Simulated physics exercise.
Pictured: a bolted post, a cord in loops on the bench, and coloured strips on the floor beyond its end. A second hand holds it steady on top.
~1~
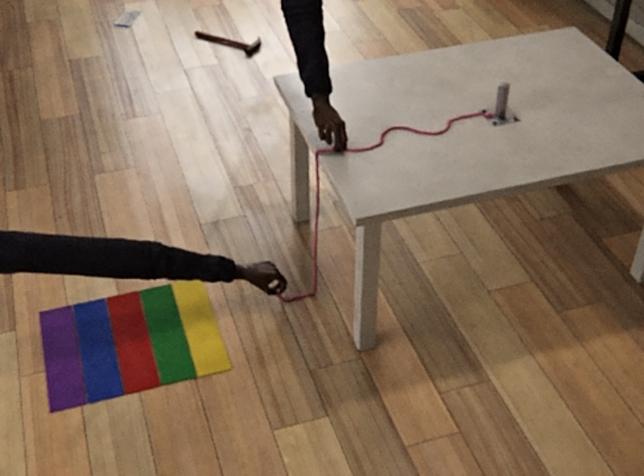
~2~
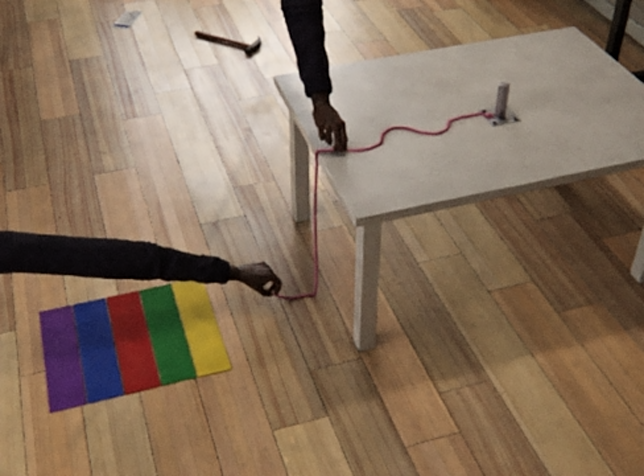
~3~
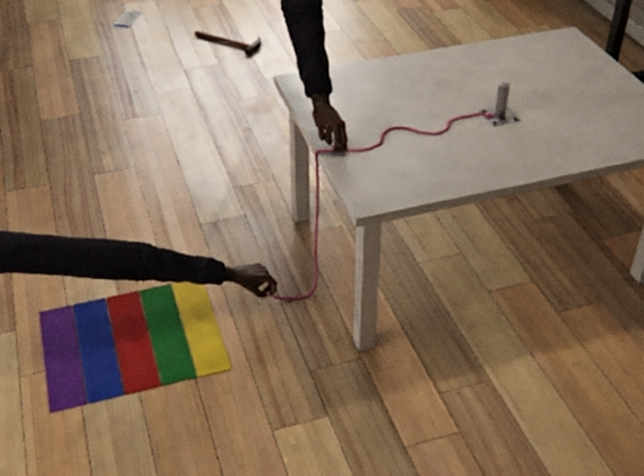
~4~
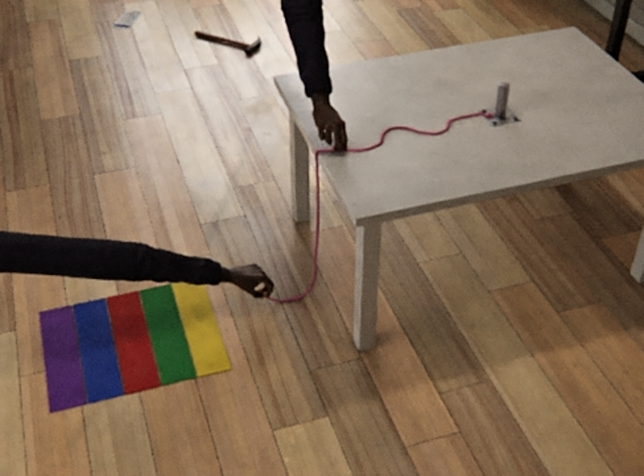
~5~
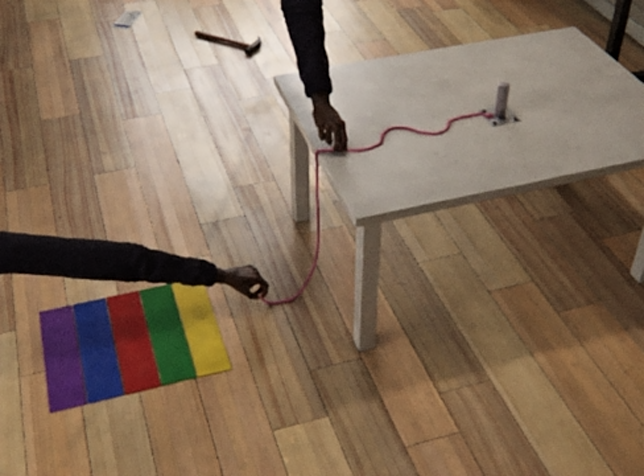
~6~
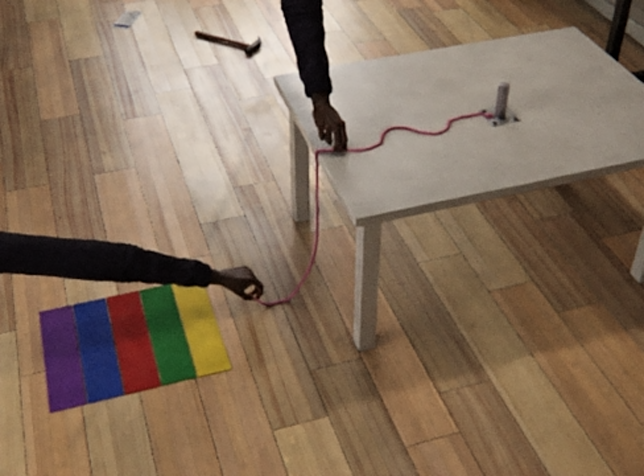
A dark-sleeved arm reaches in from the left above a wooden plank floor, its hand holding the end of a red cord, seen from a fixed, raised viewpoint. The cord curves across a pale table past a second hand at its edge, with purple, blue, red, green and yellow strips lower left and a hammer behind. The lower hand slowly draws the cord's end slightly left, bending its hanging part, while the upper hand stays still.
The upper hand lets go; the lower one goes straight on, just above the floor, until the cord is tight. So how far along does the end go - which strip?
Along to the red strip.
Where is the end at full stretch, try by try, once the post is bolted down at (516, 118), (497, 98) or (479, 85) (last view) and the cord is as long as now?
Going through them in sequence: (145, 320), (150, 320) and finally (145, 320).
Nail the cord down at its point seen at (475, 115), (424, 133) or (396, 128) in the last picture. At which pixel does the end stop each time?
Roughly (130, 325), (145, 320) and (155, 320), in that order.
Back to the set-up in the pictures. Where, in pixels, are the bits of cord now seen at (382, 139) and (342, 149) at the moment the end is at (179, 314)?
You'll find them at about (355, 143) and about (314, 160).
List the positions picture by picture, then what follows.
In the first picture, end (278, 292); yellow (210, 355); green (175, 363); red (139, 372); blue (103, 380); purple (66, 389).
In the second picture, end (273, 293); cord through (461, 117) (413, 130) (365, 150) (316, 176) (315, 230) (316, 283).
In the third picture, end (268, 294).
In the fourth picture, end (265, 295); cord through (461, 117) (413, 130) (365, 150) (317, 176) (318, 230) (313, 283).
In the fifth picture, end (260, 296).
In the sixth picture, end (255, 297); cord through (461, 117) (413, 130) (365, 150) (317, 176) (317, 230) (302, 283).
Soon after, end near (179, 314); over green.
After that, end near (147, 321); over green.
At the stop, end near (128, 326); over red. The end stops over the red strip.
